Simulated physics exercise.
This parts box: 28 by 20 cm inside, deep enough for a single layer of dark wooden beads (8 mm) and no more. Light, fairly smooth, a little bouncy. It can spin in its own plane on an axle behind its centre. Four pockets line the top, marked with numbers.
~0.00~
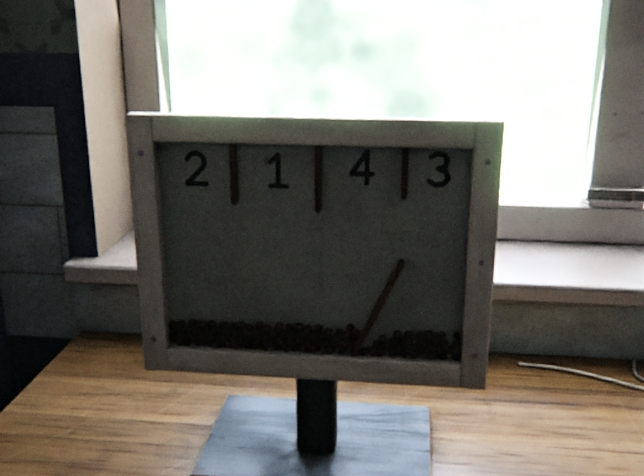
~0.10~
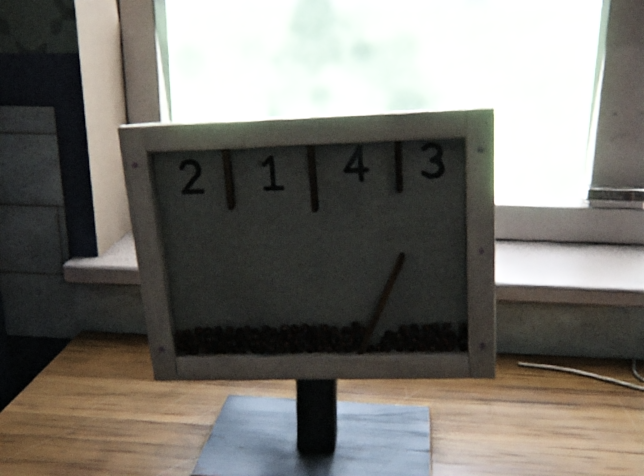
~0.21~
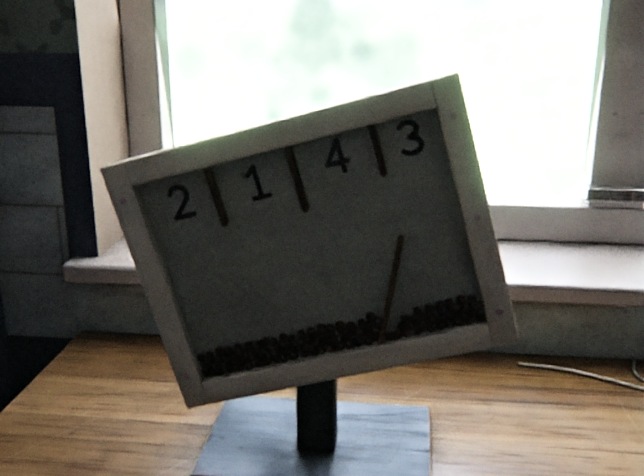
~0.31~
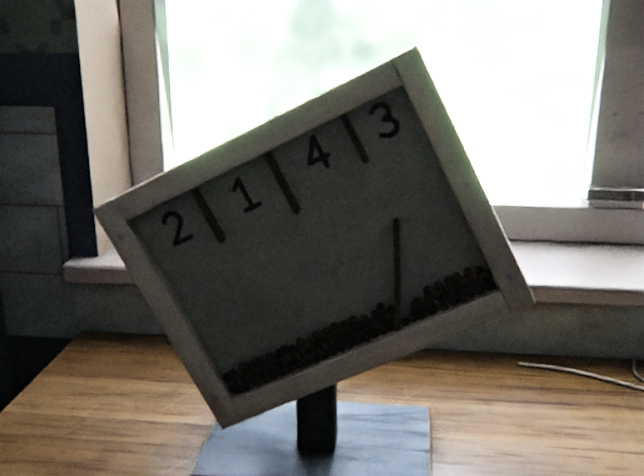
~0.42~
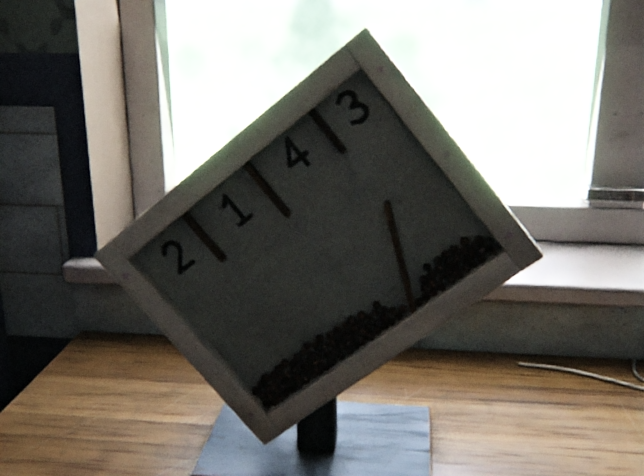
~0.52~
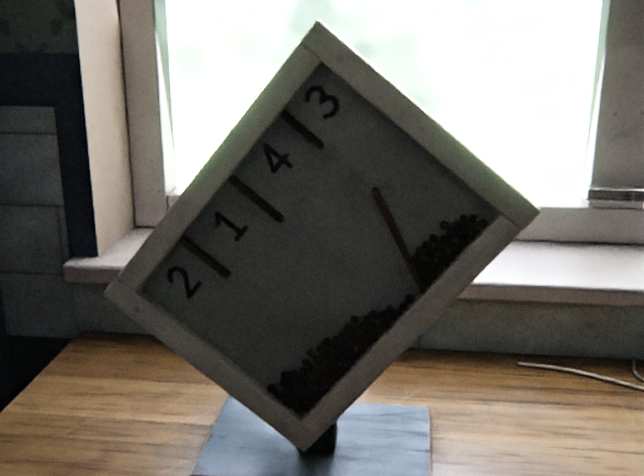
We see a shallow framed box with numbered pockets along its top, standing before a window, turn steadily anticlockwise from level to a steep tilt, while the dark beads inside shift and bank up on both sides of a slanted inner wall.
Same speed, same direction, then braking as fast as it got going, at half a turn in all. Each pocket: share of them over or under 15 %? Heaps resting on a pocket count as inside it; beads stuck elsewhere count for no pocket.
No. 1 under 15 %, 2 over 15 %, 3 over 15 %, 4 under 15 %.
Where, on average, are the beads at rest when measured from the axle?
The middle sits some 4 centimetres right and 7 centimetres below the axle.
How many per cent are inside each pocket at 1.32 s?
Pocket 1: 0; pocket 2: 30; pocket 3: 5; pocket 4: 0.
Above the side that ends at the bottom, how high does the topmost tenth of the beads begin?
Estimate: 6 cm or so.
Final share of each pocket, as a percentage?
Pocket 1: 0; pocket 2: 70; pocket 3: 25; pocket 4: 5.
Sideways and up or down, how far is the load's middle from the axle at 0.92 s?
The middle sits some 8 centimetres right and 4 centimetres below the axle.
After 0.92 s it has turned 96°, the beads' middle is 8 cm right of and 4 cm below the axle; inside pockets, nothing yet.
After 1.73 s it has turned 180°, the beads' middle is 5 cm right of and 7 cm below the axle; inside pockets, no. 2, 50 %, no. 3, 25 %, no. 4, 5 %.
All still by 2.3 s, no. 1, 0 %, no. 2, 70 %, no. 3, 25 %, no. 4, 5 %.
